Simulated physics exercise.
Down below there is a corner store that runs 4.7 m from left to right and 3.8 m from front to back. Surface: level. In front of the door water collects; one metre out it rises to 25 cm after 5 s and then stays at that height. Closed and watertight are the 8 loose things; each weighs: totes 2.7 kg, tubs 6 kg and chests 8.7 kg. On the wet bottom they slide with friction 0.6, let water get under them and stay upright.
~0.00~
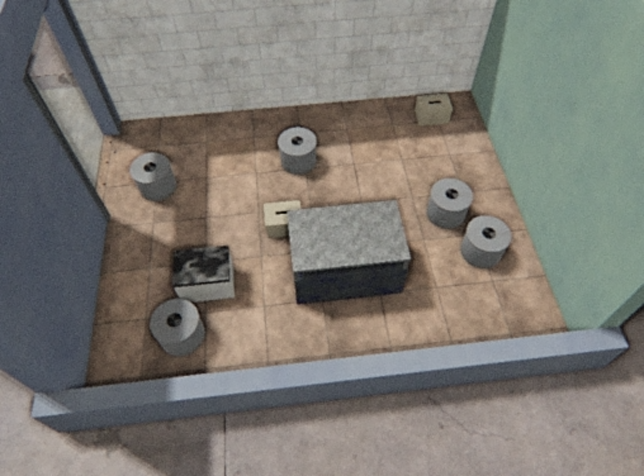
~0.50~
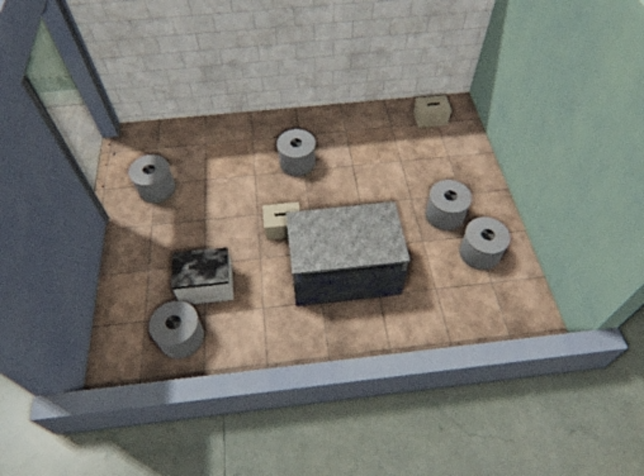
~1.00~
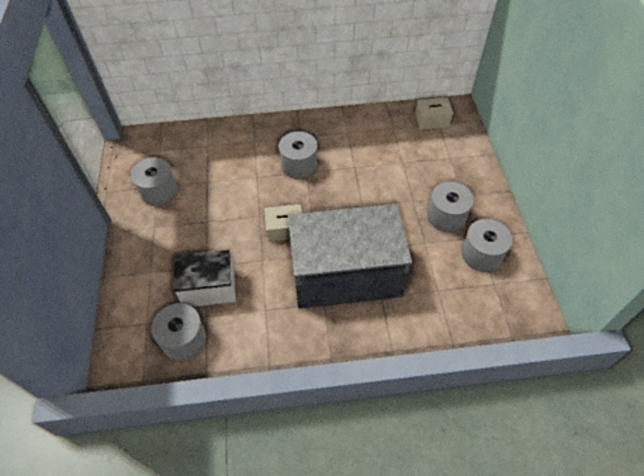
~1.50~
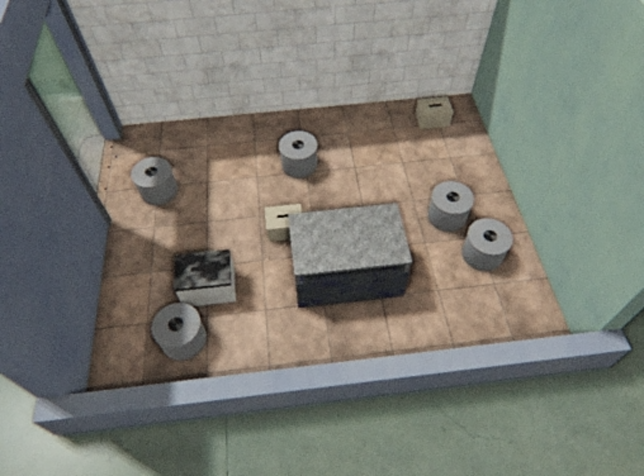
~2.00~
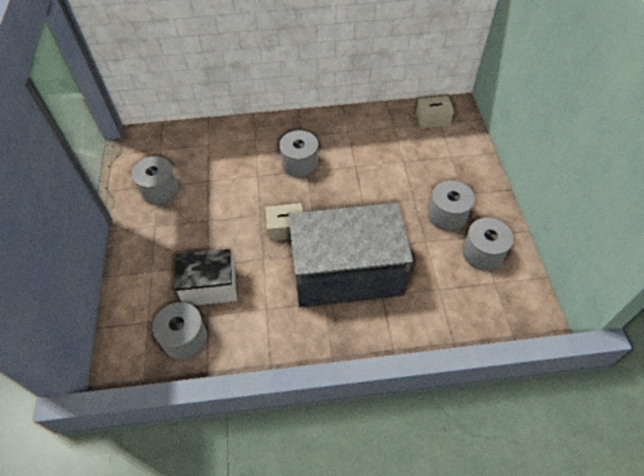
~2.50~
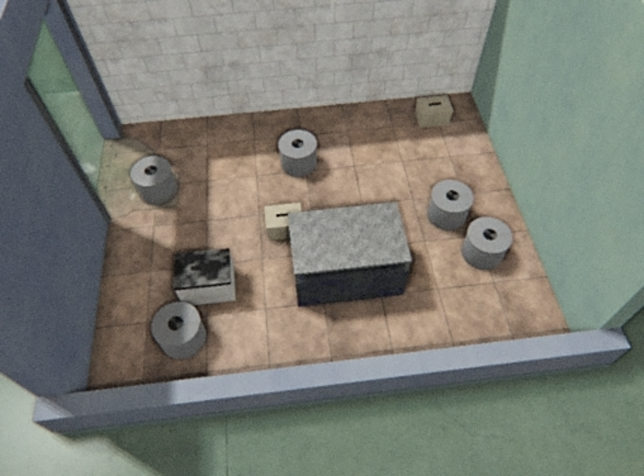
A small open-topped room with a tiled floor held gray tubs and several boxes, all staying put, while the ground outside turned from gray to green and a greenish tint later crept in at the left doorway.
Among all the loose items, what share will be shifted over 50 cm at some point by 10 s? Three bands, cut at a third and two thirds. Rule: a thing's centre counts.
Band: Two thirds and above.
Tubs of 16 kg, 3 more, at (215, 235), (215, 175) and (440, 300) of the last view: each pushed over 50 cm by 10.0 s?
Within the limit; beyond the limit; within the limit.
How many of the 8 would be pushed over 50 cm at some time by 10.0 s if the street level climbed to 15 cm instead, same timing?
I count 4 of them in that case.
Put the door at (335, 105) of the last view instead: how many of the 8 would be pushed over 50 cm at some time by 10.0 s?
Count: 5.
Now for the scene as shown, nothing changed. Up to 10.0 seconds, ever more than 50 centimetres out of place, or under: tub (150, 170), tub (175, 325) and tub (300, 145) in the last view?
One by one in that order: Above; below; above.
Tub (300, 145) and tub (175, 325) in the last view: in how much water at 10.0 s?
Close to 13 and 3 centimetres.
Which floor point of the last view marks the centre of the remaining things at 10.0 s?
Close to pixel (398, 311).
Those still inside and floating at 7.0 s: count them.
The count is 4.
After 3.5 s 0 of 8 are over 50 cm from their spots; 0 afloat.
After 4.5 s 1 of 8 are over 50 cm from their spots; 0 afloat.
After 7.0 s 4 of 8 are over 50 cm from their spots; 4 afloat.
After 10.0 s 6 of 8 are over 50 cm from their spots, and 6 have been at some point; 6 afloat.
